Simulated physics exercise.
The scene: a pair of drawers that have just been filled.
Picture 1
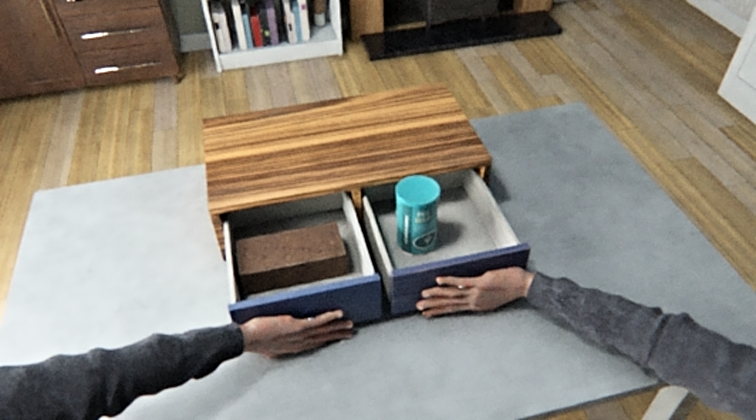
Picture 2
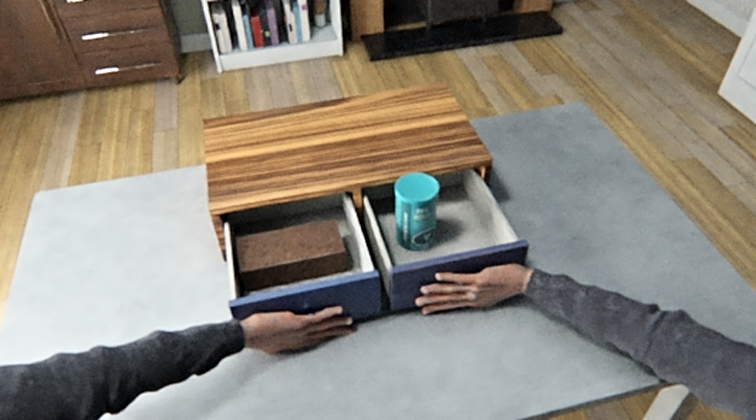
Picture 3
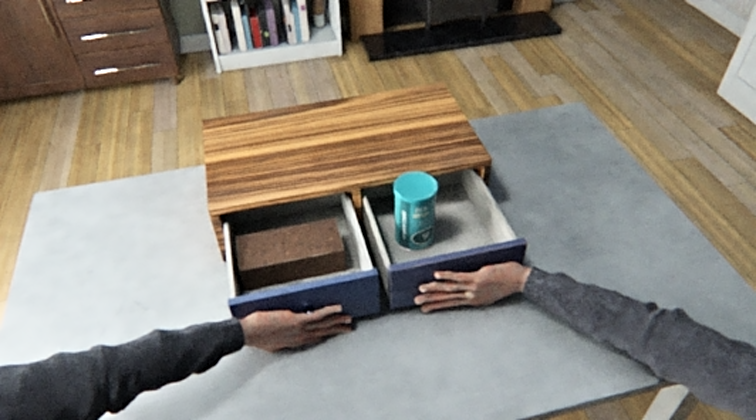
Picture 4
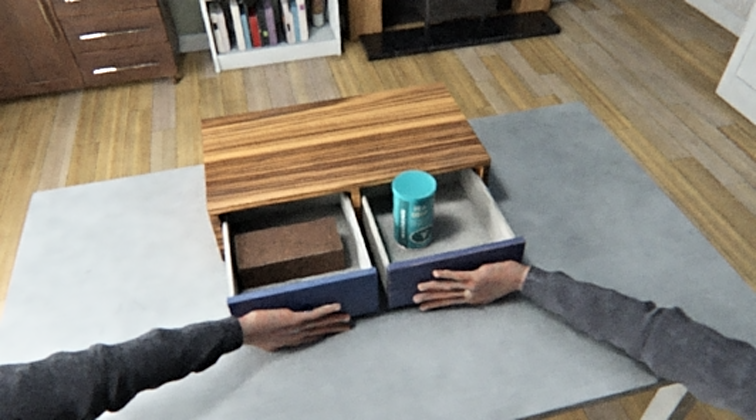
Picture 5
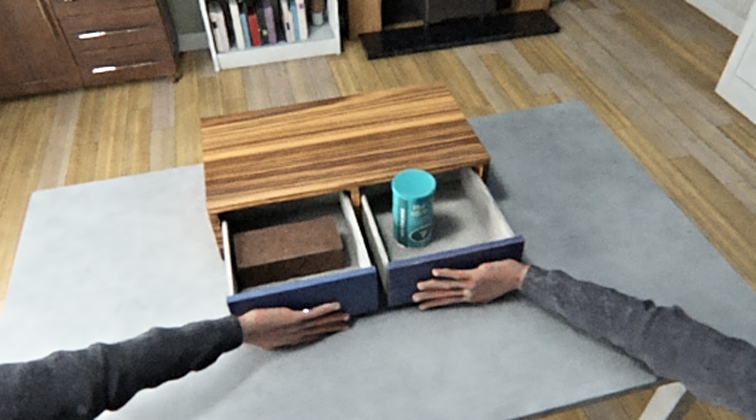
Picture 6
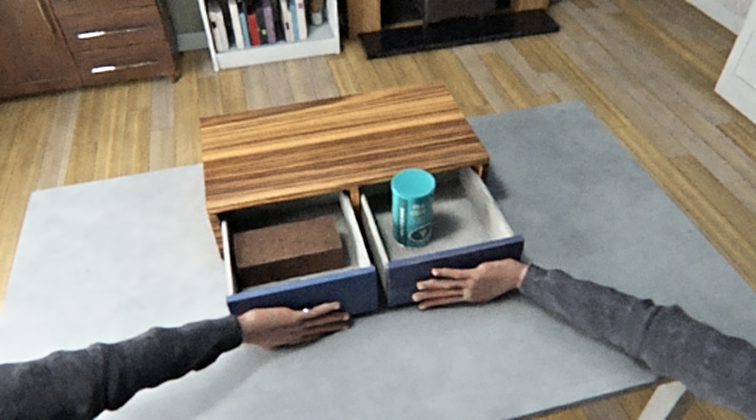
At the start, two hands rest on the fronts of a wooden chest's two open drawers, with a brown brick in the left one and a turquoise pot in the right. The hands stay there and the drawers barely shift, remaining wide open through the last moment seen.
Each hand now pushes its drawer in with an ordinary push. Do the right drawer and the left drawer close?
Outcome: The right drawer will not close, the left drawer goes all the way in.
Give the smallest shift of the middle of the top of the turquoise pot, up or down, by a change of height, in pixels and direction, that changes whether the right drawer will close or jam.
A shift of 16 pixels, going down.
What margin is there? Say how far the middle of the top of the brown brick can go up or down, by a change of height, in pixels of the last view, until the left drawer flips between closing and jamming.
A shift of 16 pixels, going up.
Then, 0.40 s after the last picture, right drawer starting in; left drawer starting in.
Then, 0.66 s after the last picture, right drawer about half in; left drawer about half in.
At rest, the right drawer jams; the left drawer closes.
